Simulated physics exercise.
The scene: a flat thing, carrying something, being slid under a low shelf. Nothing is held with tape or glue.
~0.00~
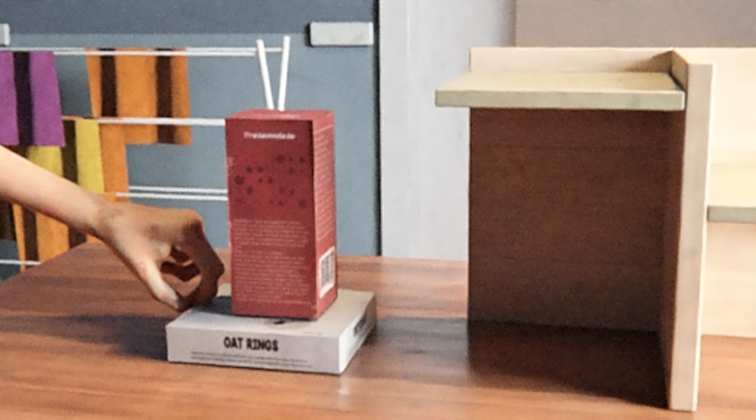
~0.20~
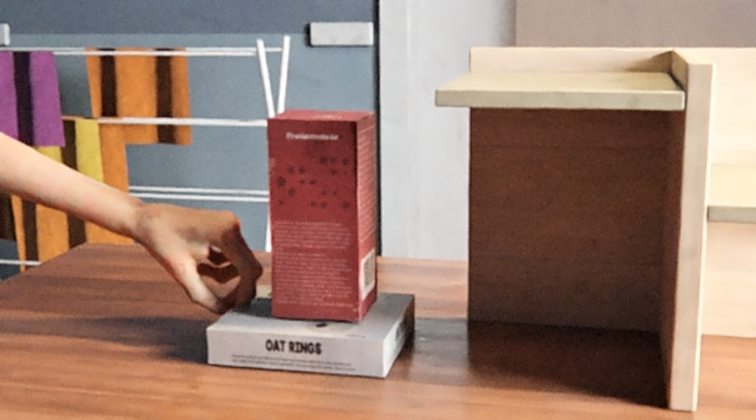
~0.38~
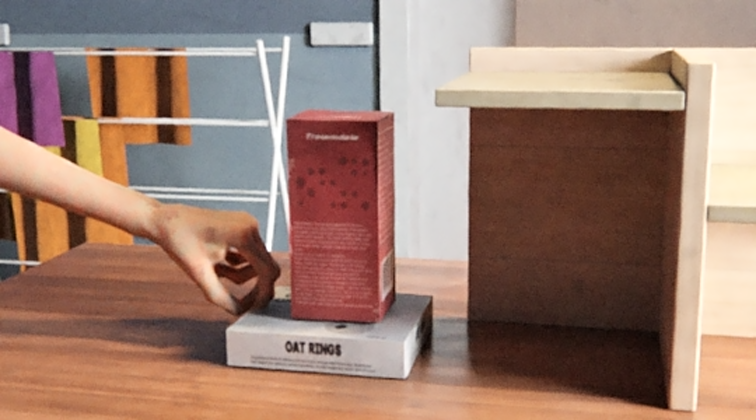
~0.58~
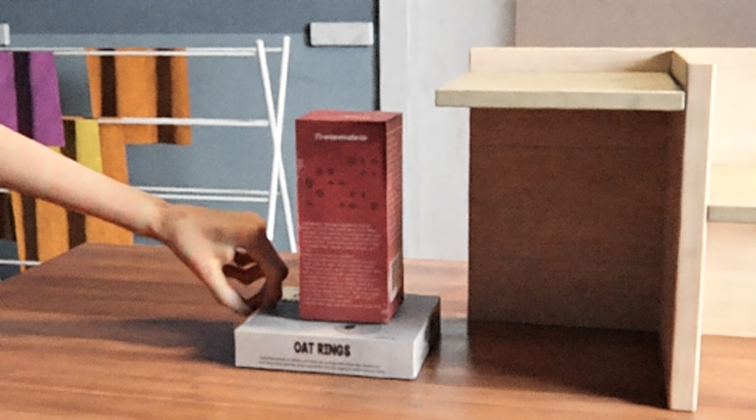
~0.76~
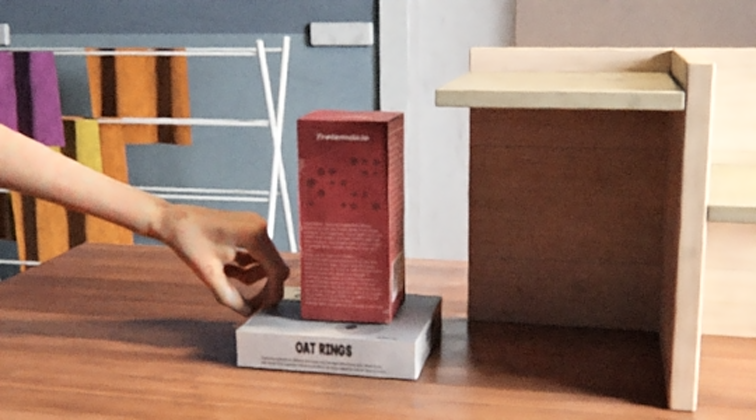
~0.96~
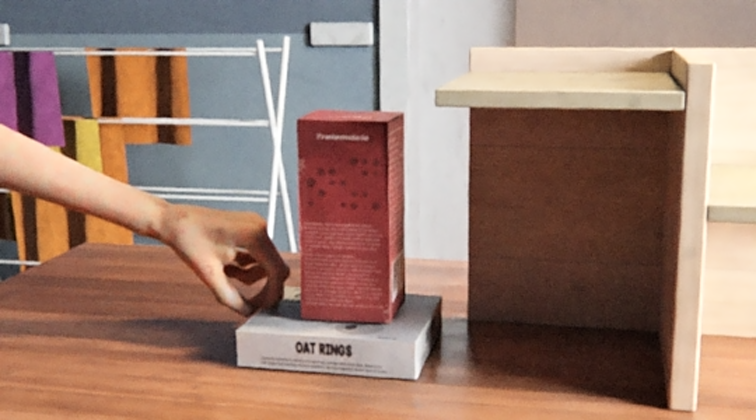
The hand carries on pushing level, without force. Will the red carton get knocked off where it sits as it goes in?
No, it sits low enough.
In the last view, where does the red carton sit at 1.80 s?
Its middle is close to (433, 219).
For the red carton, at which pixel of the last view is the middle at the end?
Around (553, 223).
After 1.80 s, red carton riding along near (433, 219).
At rest (3.0 s), the red carton rides in untouched, near (554, 223).
